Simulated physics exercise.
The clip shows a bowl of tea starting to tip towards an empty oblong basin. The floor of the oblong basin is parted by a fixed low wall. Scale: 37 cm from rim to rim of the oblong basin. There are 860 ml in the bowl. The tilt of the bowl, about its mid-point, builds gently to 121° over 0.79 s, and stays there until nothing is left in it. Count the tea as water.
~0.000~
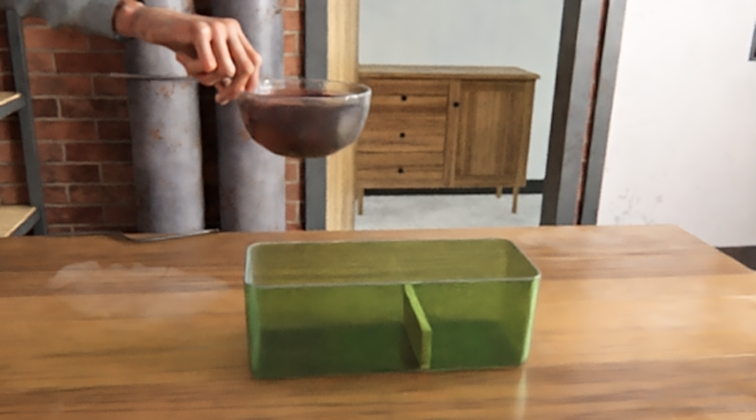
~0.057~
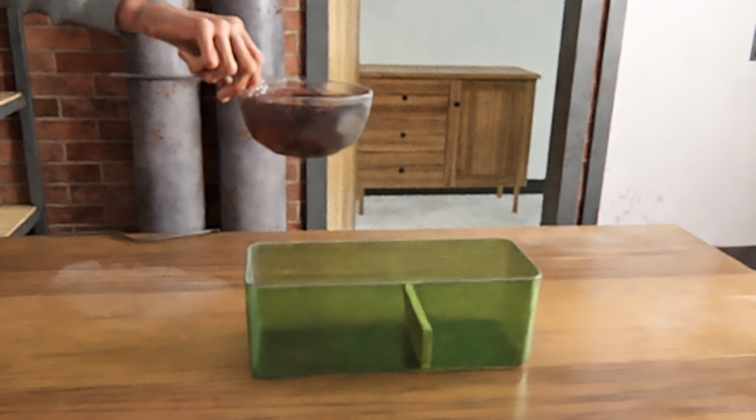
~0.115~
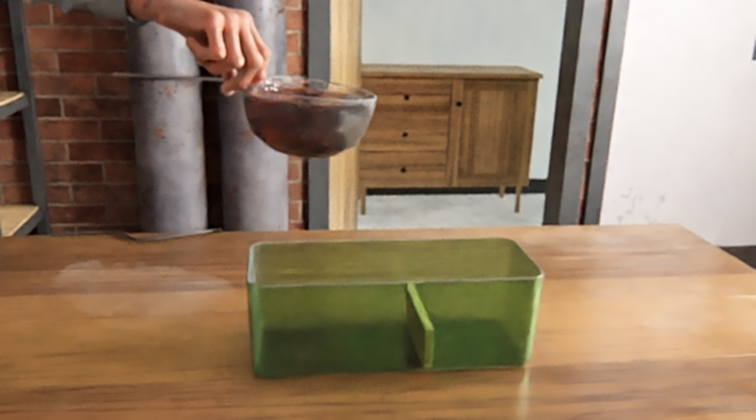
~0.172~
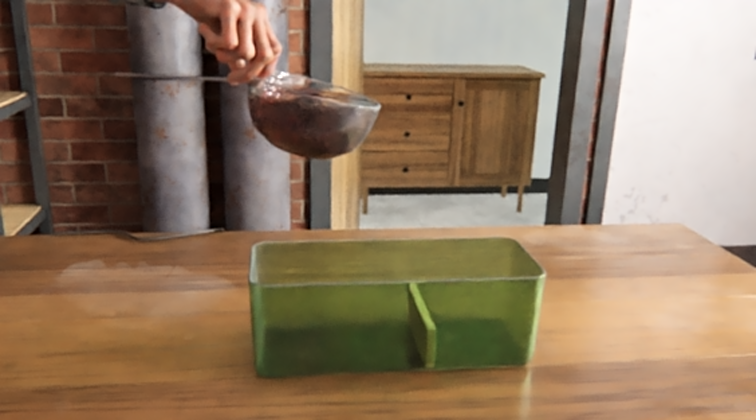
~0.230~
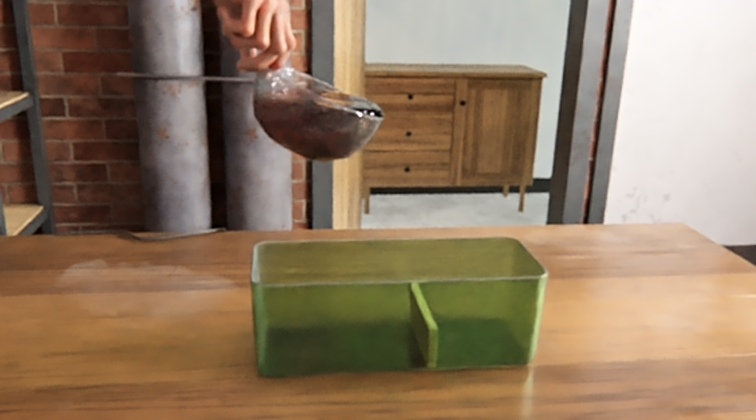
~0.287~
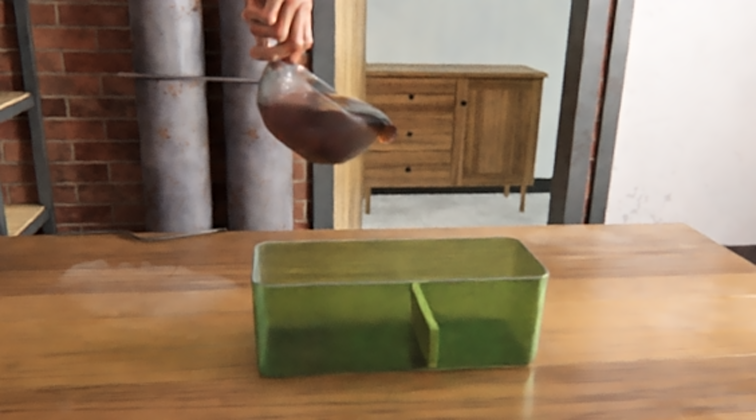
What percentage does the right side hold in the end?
Roughly 42 per cent is past the wall.
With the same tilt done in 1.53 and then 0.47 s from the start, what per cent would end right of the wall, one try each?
In turn about 60 and 25 per cent.
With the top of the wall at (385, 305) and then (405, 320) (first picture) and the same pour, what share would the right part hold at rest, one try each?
First 75, then 55 per cent.
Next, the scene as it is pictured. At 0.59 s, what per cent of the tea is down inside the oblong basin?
Some 48 per cent.
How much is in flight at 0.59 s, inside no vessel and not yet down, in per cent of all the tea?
About 42 per cent.
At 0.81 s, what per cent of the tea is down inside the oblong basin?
About 96 per cent.
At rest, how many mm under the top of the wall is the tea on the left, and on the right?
Left about 38 mm, right about 34 mm.
After 0.59 s the tilt is 103° and 9 per cent is still to pour, 12 is left of the wall and 36 right of it.
After 0.81 s the tilt is 121° and 0 per cent is still to pour, 53 is left of the wall and 43 right of it.
After 1.04 s the tilt is 121° and 0 per cent is still to pour, 55 is left of the wall and 42 right of it.
After 1.29 s the tilt is 121° and 0 per cent is still to pour, 55 is left of the wall and 42 right of it.
In the end 55 per cent lies left of the wall, 42 right of it and 3 outside.
